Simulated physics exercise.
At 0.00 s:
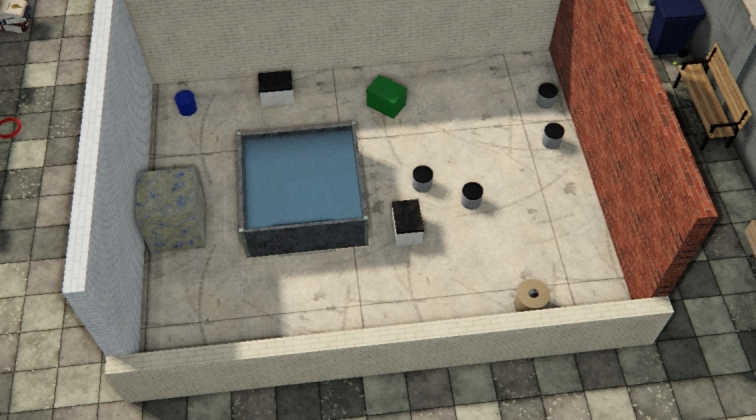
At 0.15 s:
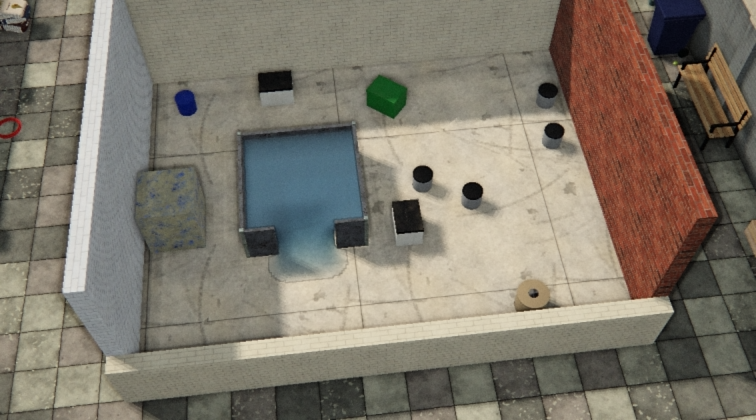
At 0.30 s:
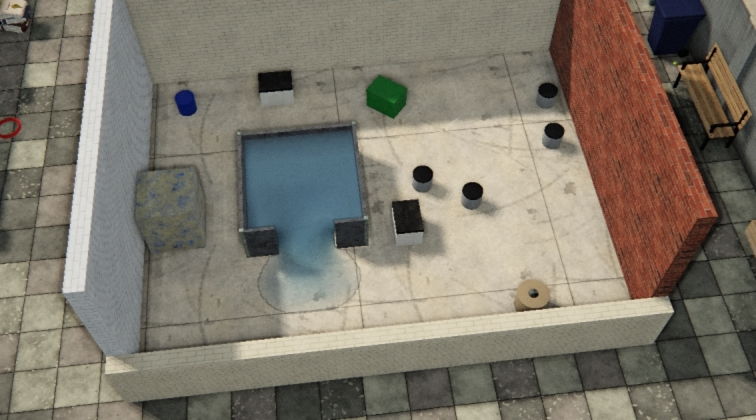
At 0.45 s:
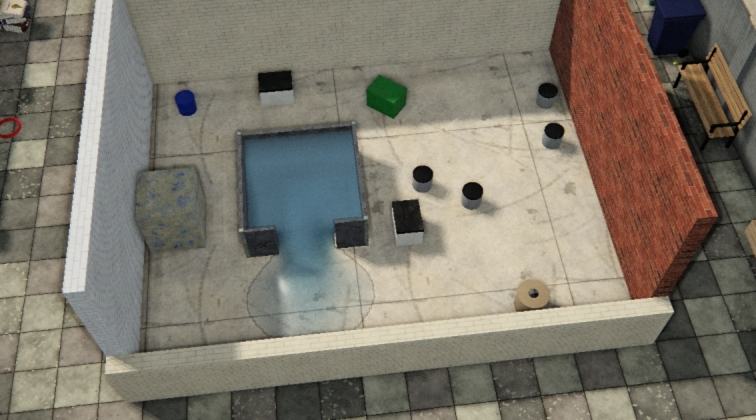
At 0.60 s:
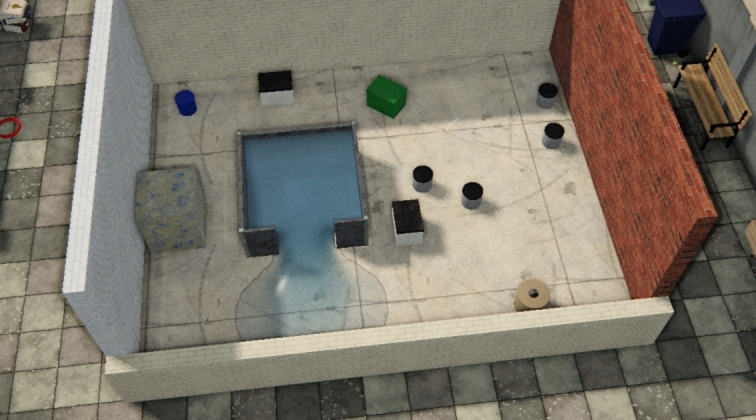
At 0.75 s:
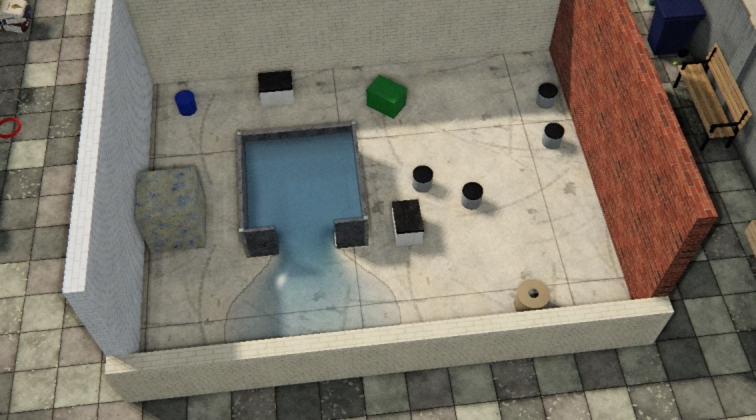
In a walled yard, water pours from a tank's open front and spreads across the floor.
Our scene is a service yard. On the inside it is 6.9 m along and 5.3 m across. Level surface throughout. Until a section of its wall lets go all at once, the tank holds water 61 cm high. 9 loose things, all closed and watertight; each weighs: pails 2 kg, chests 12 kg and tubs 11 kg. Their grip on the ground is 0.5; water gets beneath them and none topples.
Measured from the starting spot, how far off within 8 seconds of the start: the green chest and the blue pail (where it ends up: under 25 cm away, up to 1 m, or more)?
In short, green chest keeps to its starting spot; blue pail gets shoved a short way.
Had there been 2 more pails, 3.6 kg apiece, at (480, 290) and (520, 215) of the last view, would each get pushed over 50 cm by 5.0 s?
First far enough, second far enough.
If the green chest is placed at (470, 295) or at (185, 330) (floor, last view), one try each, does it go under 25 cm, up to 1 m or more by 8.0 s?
I'd say it lands far off on the first try and it drifts a short distance on the second.
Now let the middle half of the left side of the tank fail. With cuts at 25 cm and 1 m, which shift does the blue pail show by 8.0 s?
So the blue pail winds up far off.
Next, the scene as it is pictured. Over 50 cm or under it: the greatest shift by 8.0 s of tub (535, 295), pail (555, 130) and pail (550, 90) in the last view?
In sequence - crossed the line; crossed the line; crossed the line.
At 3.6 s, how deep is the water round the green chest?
I'd say around 0 cm.
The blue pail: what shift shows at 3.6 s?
Around 0 centimetres.
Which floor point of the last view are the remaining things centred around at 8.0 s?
Centre of the remaining things: Roughly (385, 131).
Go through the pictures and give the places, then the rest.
The green chest at (387, 89) rests on the ground; the blue pail at (184, 97), on the bottom; 2.9 m2 under water; 0 of 9 have shifted, in the first picture.
The green chest at (387, 89), on the bottom; the blue pail at (184, 97) rests on the ground; water covers 3.4 m2; 0 of 9 have shifted, in the second picture.
The green chest at (387, 89) rests on the ground; the blue pail at (184, 97), on the bottom; 4.0 m2 under water; 0 of 9 have shifted, in the third picture.
The green chest at (387, 89) rests on the ground; the blue pail at (184, 97), on the bottom; water covers 4.9 m2; 0 of 9 have shifted, in the fourth picture.
The green chest at (387, 89) rests on the ground; the blue pail at (184, 97) rests on the ground; 5.6 m2 under water; 0 of 9 have shifted, in the fifth picture.
The green chest at (387, 89), on the bottom; the blue pail at (184, 97), on the bottom; 6.0 m2 under water; 0 of 9 have shifted, in the sixth picture.
After 1.6 s the green chest is near (387, 89), 0.0 m from its start, aground; the blue pail is near (184, 97), 0.0 m from its start, aground; 0 afloat.
After 3.6 s the green chest is near (387, 89), 0.0 m from its start, aground; the blue pail is near (184, 97), 0.0 m from its start, aground; 1 afloat.
After 5.6 s the green chest is near (387, 89), 0.0 m from its start, aground; the blue pail is near (184, 94), 0.1 m from its start, aground; 1 afloat.
After 8.0 s the green chest is near (387, 89), 0.0 m from its start, aground; the blue pail is near (181, 74), 0.5 m from its start, afloat; 4 afloat.
